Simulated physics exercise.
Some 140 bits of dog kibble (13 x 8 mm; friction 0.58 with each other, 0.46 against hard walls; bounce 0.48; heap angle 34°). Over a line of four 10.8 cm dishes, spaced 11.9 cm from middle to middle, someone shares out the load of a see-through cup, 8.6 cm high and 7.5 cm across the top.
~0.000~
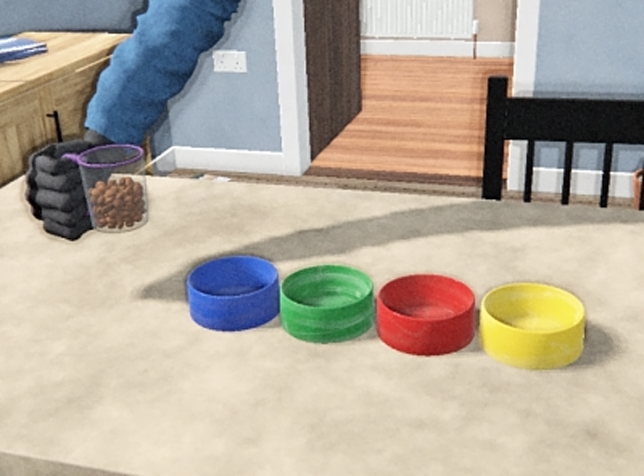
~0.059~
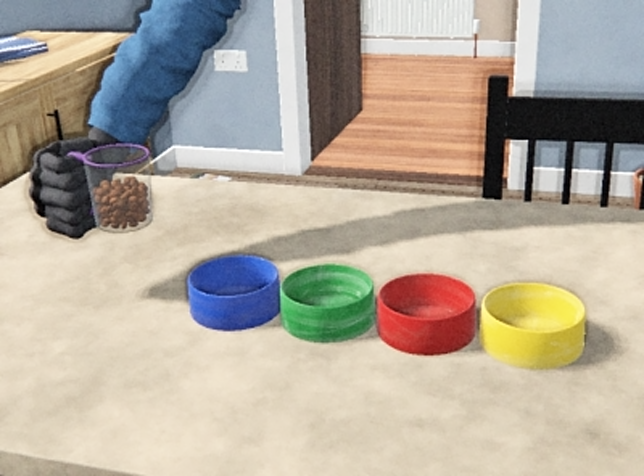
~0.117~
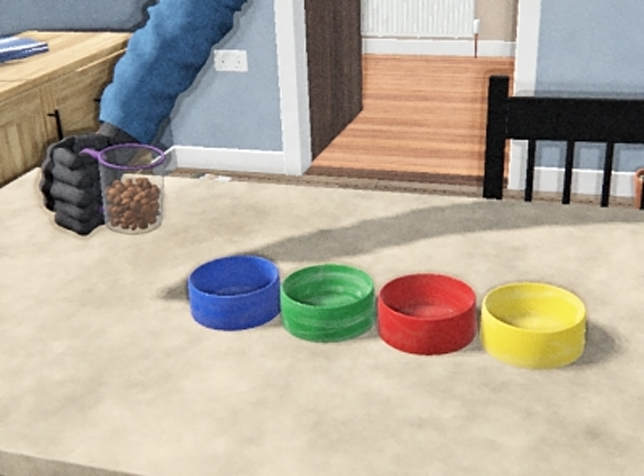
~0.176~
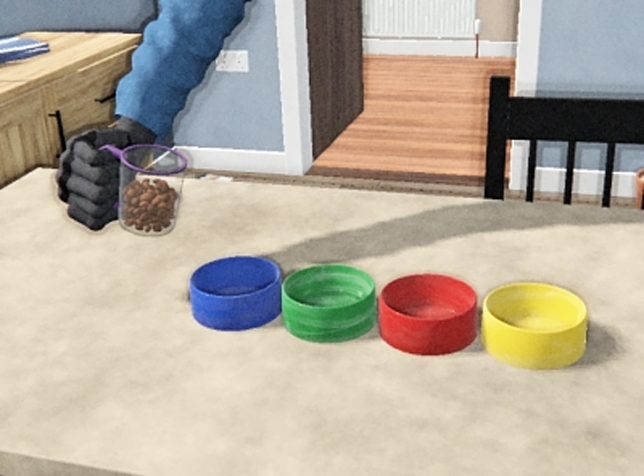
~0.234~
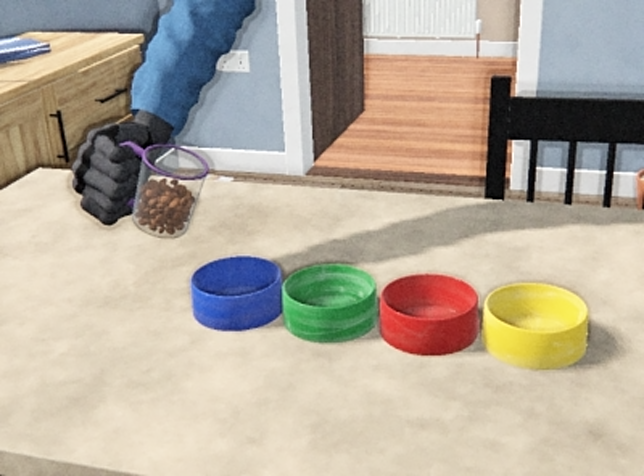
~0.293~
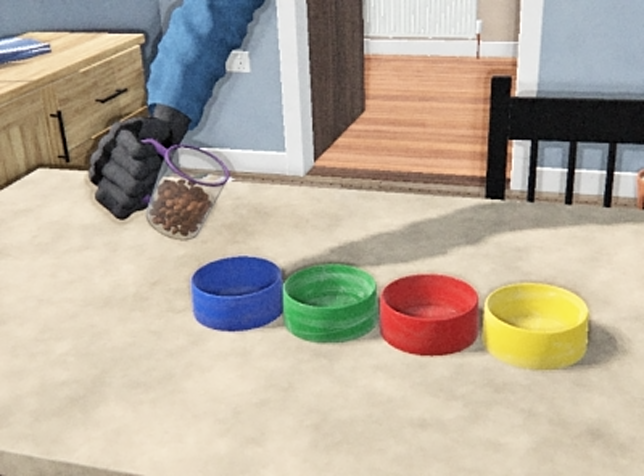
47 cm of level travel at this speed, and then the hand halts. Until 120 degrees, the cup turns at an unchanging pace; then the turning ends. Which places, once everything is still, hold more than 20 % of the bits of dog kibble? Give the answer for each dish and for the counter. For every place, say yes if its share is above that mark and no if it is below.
Red: No, blue: No, green: No, yellow: Yes, counter: No.
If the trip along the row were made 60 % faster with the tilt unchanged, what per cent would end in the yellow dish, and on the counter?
Result - yellow dish: 80; counter: 20.
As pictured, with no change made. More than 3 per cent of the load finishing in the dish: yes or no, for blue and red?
Checking blue: It falls short; checking red: It clears.
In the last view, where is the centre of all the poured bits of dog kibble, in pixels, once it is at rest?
(547, 332).
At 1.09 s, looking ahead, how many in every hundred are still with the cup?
Reading: Approx. 70 %.
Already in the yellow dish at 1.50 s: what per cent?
Roughly 80 in a hundred.
After 0.77 s, tilt 87 degrees; cup holds 100 %.
After 1.09 s, tilt 120 degrees; cup holds 70 %, red 15 %.
After 1.50 s, tilt 120 degrees; cup holds 0 %, red 10 %, yellow 80 %.
By 2.1 s all is still; red 10 %, blue 0 %, green 0 %, yellow 80 %, counter 10 %.
